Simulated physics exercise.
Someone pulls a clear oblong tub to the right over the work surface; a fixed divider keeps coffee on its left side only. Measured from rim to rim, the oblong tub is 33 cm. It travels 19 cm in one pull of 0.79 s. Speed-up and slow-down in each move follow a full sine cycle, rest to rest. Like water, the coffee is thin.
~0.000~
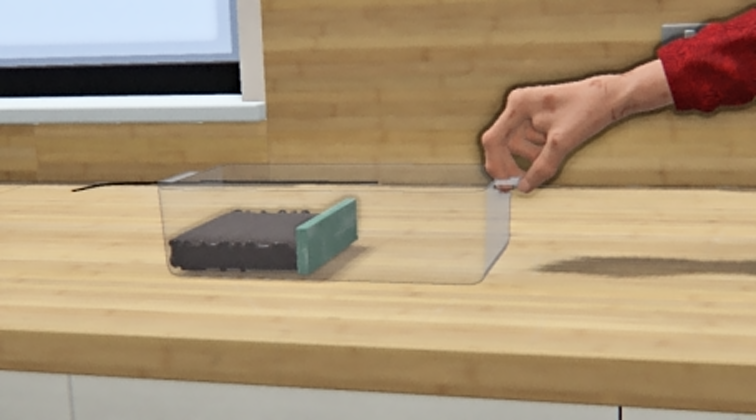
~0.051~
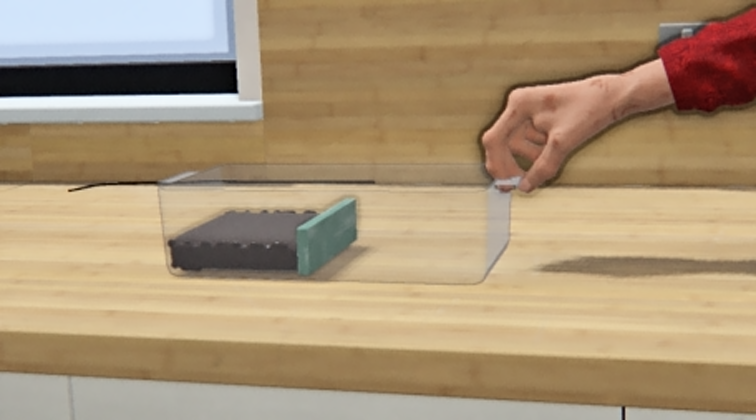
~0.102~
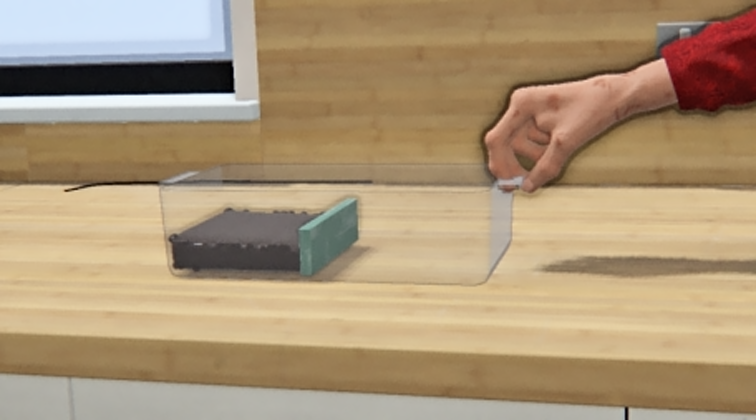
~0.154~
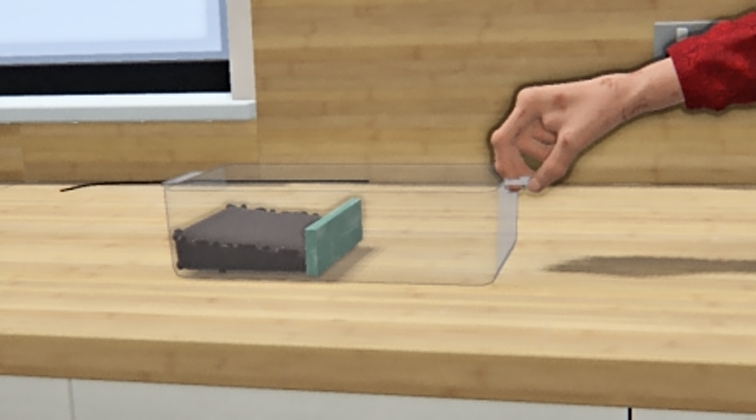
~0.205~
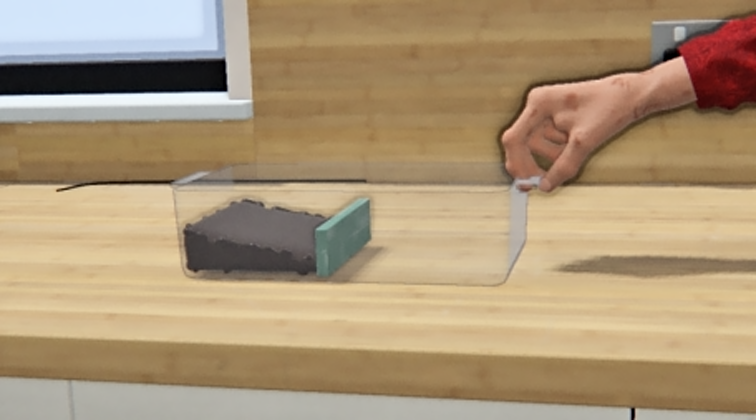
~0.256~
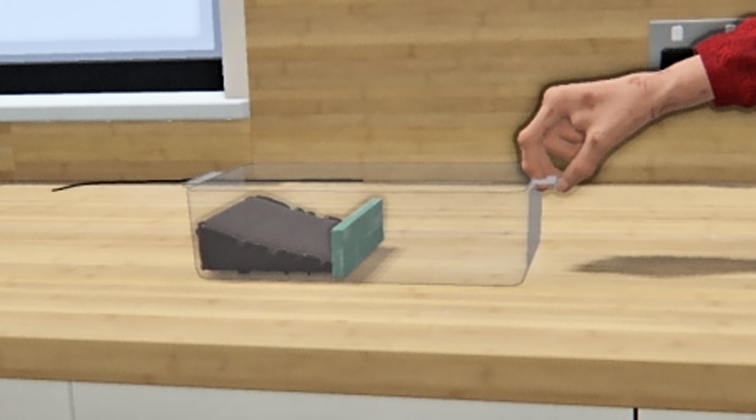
A clear oblong tub sits on a pale wooden work surface, seen from the front and slightly above, with a wood-panelled wall and part of a window behind. Dark coffee fills its left side against a green divider, while a red-sleeved hand grips the right rim. After staying still, the hand pulls the tub slightly right, and the coffee rises at the left and dips by the divider.
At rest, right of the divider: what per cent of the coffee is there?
Close to 14 percent of it.
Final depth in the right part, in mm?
4 mm or so.
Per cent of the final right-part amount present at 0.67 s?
It works out to around 70 per cent.
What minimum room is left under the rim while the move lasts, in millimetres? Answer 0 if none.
Gap to rim at peak: Around 15 mm.
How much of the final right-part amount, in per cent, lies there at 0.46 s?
Some 0 per cent.
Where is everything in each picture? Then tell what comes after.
In the first picture, it has moved 0.0 cm; in the oblong tub the surface runs from (200, 223) to (326, 226), rim (499, 180); the top of the divider is at (303, 230).
In the second picture, it has moved 0.0 cm; in the oblong tub the surface runs from (200, 223) to (326, 227).
In the third picture, it has moved 0.3 cm; in the oblong tub the surface runs from (202, 222) to (328, 229).
In the fourth picture, it has moved 0.9 cm; in the oblong tub the surface runs from (204, 218) to (333, 232).
In the fifth picture, it has moved 1.9 cm; in the oblong tub the surface runs from (211, 214) to (340, 236).
In the sixth picture, it has moved 3.5 cm; in the oblong tub the surface runs from (223, 209) to (341, 238).
By 0.46 s it has gone 13 cm; 0 per cent is on the right side and 0 is out of the oblong tub.
By 0.67 s it has gone 19 cm; 9 per cent is on the right side and 0 is out of the oblong tub.
By 0.87 s it has gone 19 cm; 12 per cent is on the right side and 0 is out of the oblong tub.
By 1.08 s it has gone 19 cm; 12 per cent is on the right side and 0 is out of the oblong tub.
At rest 14 per cent is on the right side and 0 is out of the oblong tub.
